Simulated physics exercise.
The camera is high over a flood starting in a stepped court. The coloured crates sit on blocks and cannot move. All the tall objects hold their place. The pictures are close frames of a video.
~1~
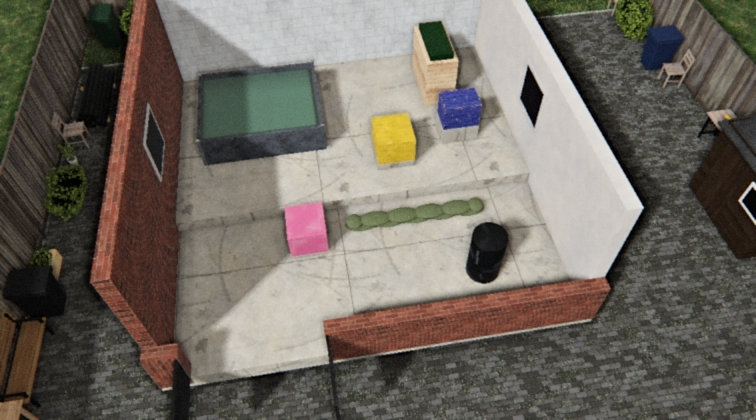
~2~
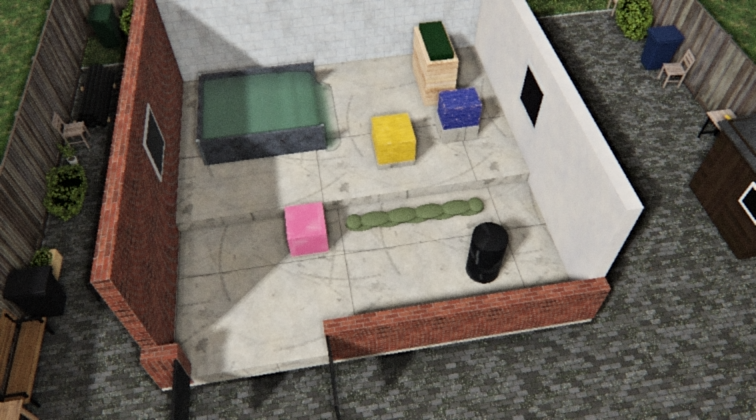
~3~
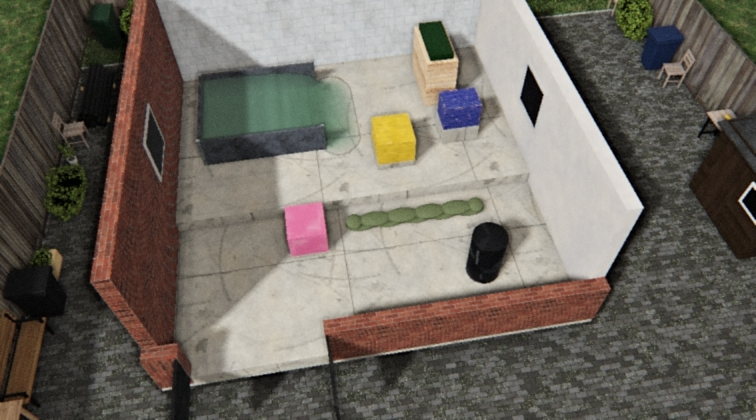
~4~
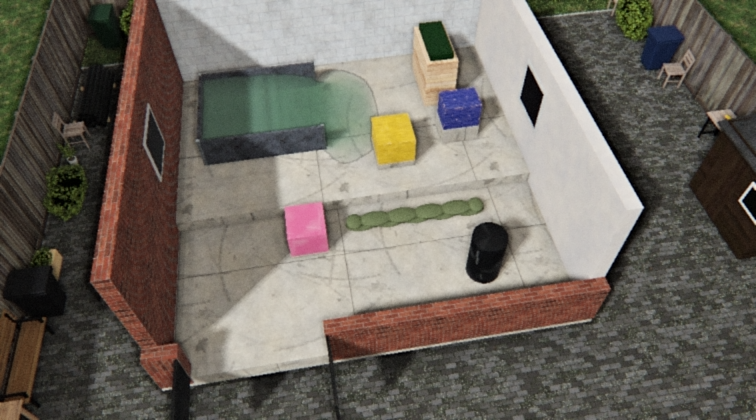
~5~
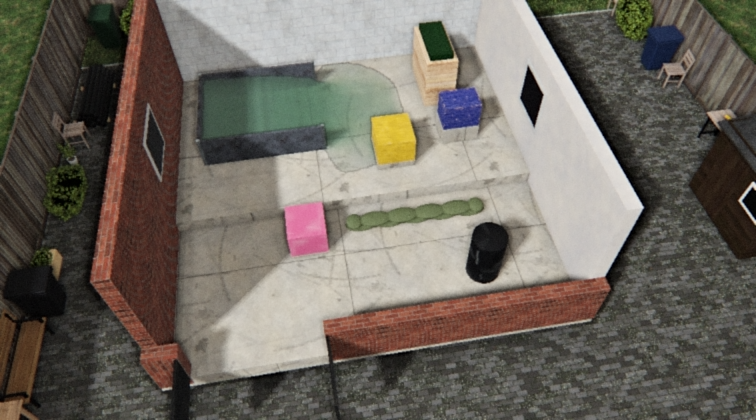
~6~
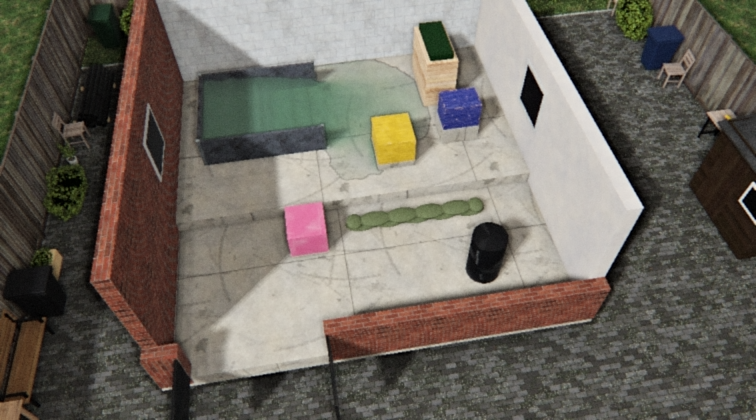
In a walled stepped court, green water pours from a tank's open right side and spreads around the yellow block.
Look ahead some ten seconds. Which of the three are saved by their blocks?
The blue crate stays dry; the pink crate gets wet; the yellow crate gets wet.
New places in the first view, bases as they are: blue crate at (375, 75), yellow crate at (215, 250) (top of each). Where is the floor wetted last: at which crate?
Last comes the one in yellow.
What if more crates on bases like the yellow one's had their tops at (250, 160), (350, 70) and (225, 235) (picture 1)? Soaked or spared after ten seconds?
One after the other: Keeps dry, is topped, is safe.
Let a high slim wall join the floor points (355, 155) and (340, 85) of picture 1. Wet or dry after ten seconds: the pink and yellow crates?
In short: Pink is soaked, yellow remains dry.
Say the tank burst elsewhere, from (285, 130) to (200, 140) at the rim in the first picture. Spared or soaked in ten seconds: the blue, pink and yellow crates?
In short: Blue crate is spared, pink crate takes water, yellow crate escapes it.
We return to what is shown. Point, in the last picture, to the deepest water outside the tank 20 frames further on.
At about (447, 54).
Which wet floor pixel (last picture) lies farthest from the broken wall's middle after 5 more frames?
Close to (498, 119).
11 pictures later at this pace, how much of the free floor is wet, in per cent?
Close to 30 %.
A moment on, water covers 20 % of the floor; the blue crate water round its plinth, the pink crate not reached, the yellow crate water round its plinth.
Next, water covers 30 % of the floor; the blue crate water round its plinth, the pink crate water round its plinth, the yellow crate water round its plinth.
Then, water covers 45 % of the floor; the blue crate water round its plinth, the pink crate water round its plinth, the yellow crate water round its plinth.
Later, water covers 65 % of the floor; the blue crate water round its plinth, the pink crate water round its plinth, the yellow crate water round its plinth.
In the end, water covers 90 % of the floor; the blue crate stayed above the water, the pink crate was topped, the yellow crate was topped.
